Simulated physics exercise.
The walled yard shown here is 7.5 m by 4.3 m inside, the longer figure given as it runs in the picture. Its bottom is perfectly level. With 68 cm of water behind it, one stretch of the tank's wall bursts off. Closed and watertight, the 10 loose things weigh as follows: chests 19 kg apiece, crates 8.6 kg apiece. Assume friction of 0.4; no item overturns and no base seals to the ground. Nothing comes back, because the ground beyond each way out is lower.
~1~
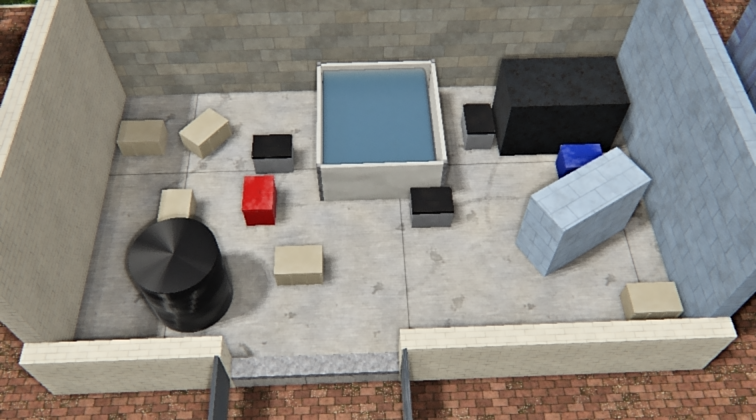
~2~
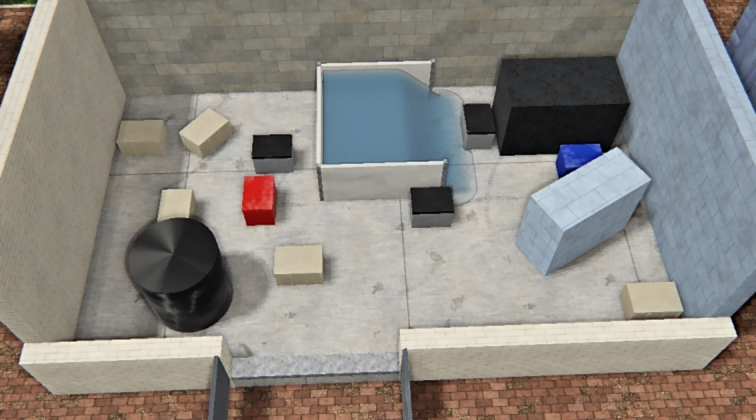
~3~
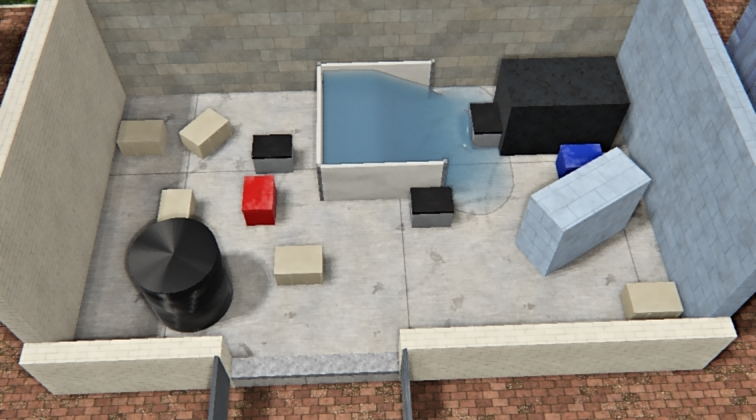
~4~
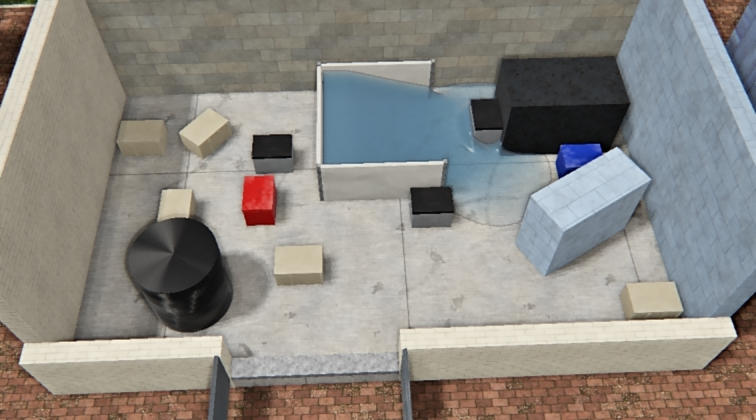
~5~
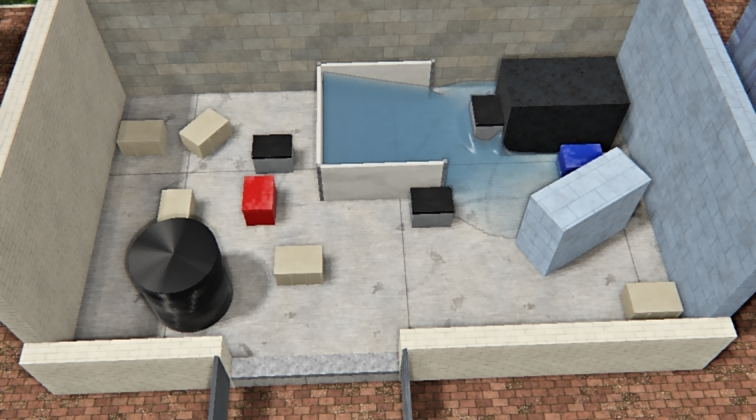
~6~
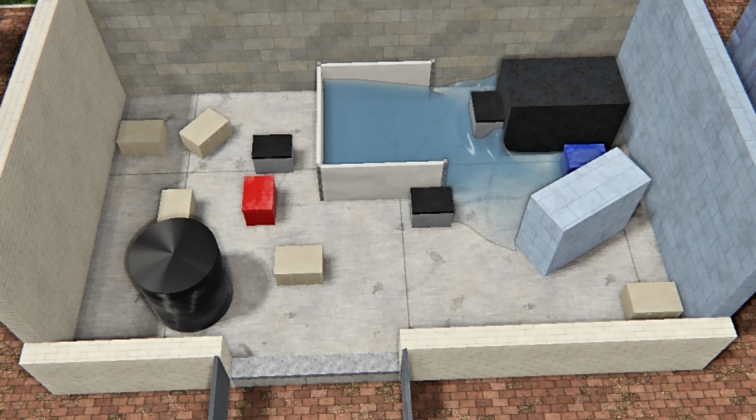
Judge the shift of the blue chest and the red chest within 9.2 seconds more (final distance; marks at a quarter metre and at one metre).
As for distance, the blue chest is shoved slightly and the red chest moves only negligibly.
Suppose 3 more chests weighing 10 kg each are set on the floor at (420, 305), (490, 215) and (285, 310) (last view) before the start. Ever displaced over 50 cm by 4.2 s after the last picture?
Order as asked - farther, farther, not as far.
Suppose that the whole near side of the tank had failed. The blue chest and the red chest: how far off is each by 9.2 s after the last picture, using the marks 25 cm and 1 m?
In that case the blue chest does not really move while the red chest does not really move.
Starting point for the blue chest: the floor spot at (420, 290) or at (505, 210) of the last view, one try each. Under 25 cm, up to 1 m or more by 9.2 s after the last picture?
Respectively: It is shoved a long way; it is shoved a long way.
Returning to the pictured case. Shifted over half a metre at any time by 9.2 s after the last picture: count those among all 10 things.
Counting them up, I find 6.
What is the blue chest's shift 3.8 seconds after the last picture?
Some 80 cm from the start.
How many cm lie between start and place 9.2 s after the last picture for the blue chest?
Around 80 cm from the start.
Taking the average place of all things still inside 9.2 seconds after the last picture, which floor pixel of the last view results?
It works out to somewhere near (317, 212) on the floor.
Then, 1.2 s after the last picture the blue chest is near (632, 157), 0.6 m from its start, afloat; the red chest is near (258, 192), 0.0 m from its start, aground; 0 of 10 are out; 2 afloat.
Then, 3.8 s after the last picture the blue chest is near (632, 178), 0.7 m from its start, afloat; the red chest is near (258, 192), 0.0 m from its start, aground; 0 of 10 are out; 3 afloat.
Then, 6.2 s after the last picture the blue chest is near (631, 181), 0.7 m from its start, aground; the red chest is near (258, 192), 0.0 m from its start, aground; 0 of 10 are out; 3 afloat.
Then, 9.2 s after the last picture the blue chest is near (631, 180), 0.7 m from its start, afloat; the red chest is near (258, 192), 0.0 m from its start, aground; 0 of 10 are out; 6 afloat.
